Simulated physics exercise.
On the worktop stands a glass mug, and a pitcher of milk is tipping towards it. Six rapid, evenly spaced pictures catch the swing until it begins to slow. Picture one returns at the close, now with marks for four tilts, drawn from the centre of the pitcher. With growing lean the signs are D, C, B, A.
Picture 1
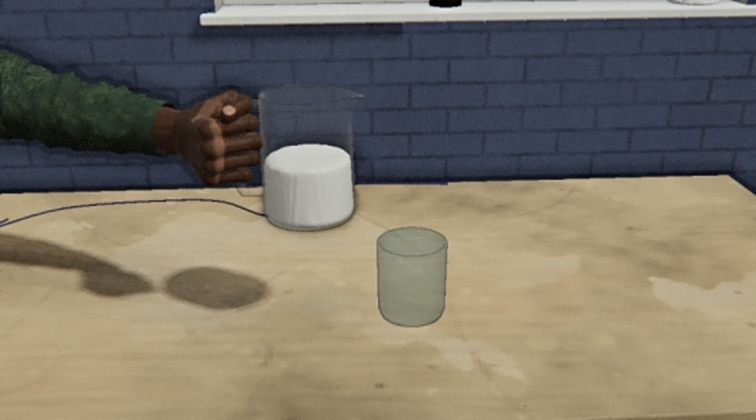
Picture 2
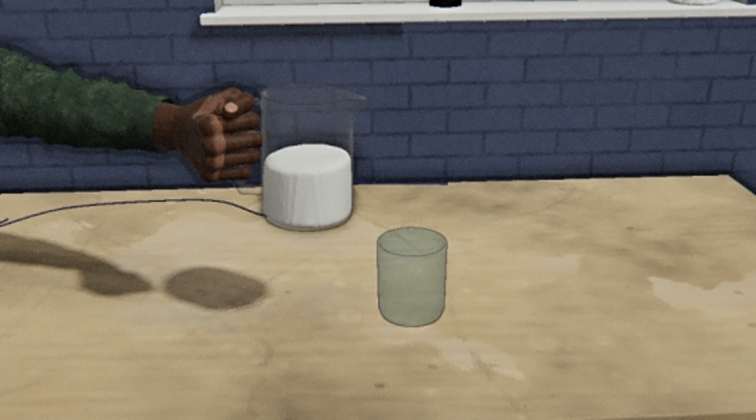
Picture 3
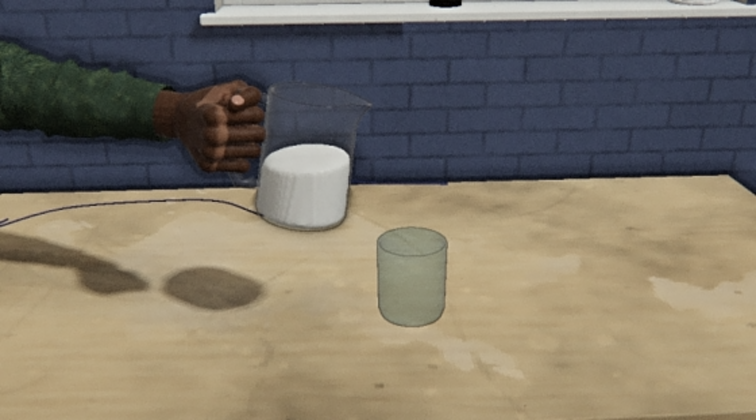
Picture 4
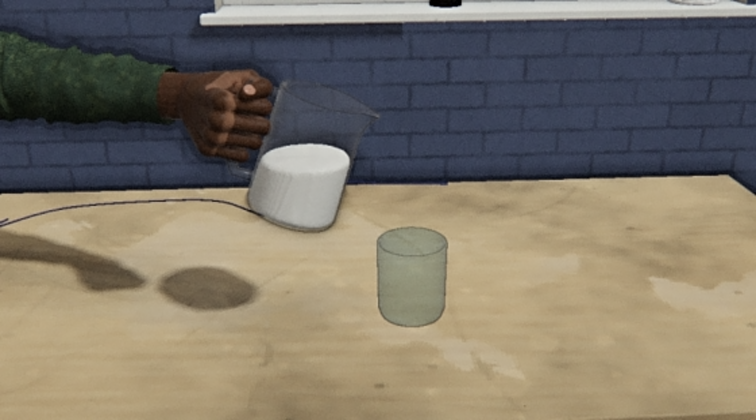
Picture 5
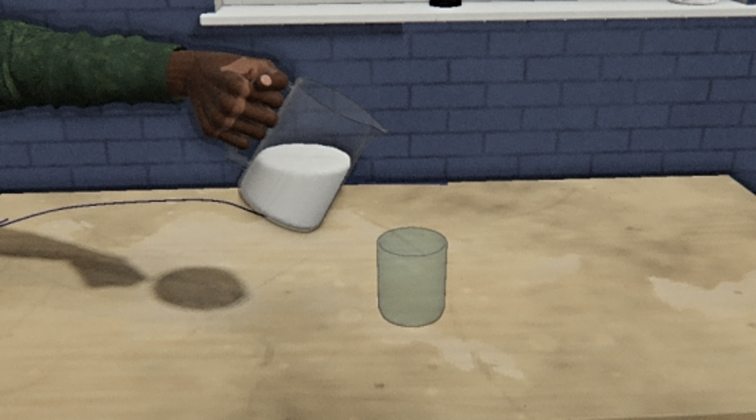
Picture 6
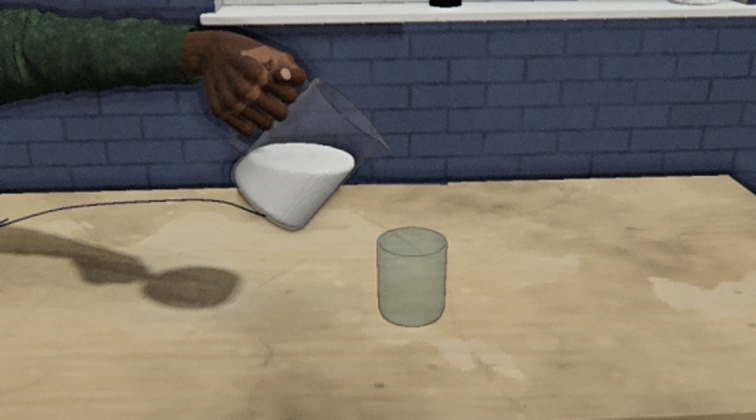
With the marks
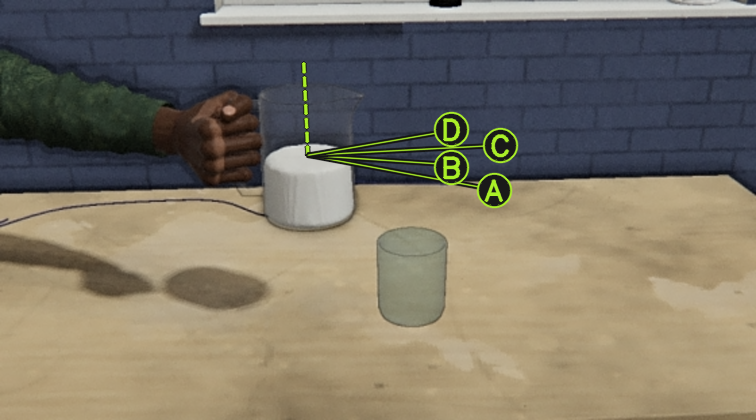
A pitcher of milk tilts steadily rightward beside a hand, behind a glass mug on a worktop.
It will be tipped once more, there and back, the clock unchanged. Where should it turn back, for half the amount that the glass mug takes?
The answer is mark D.
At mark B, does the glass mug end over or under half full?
Over.
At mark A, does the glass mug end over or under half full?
Over.
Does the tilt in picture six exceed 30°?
Yes, it does.
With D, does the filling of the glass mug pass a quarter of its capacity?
Yes, clearly.
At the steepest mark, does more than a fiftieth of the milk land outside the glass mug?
Yes, it does.
On the marked copy, A at (477, 186); B at (434, 163); C at (483, 146); D at (434, 133).
With A, the glass mug ends with about 88 % of what it can hold; 17 % of the milk is spilt.
With B, the glass mug ends with about 79 % of what it can hold; 12 % of the milk is spilt.
With C, the glass mug ends with about 68 % of what it can hold; 7 % of the milk is spilt.
With D, the glass mug ends with about 53 % of what it can hold; 4 % of the milk is spilt.
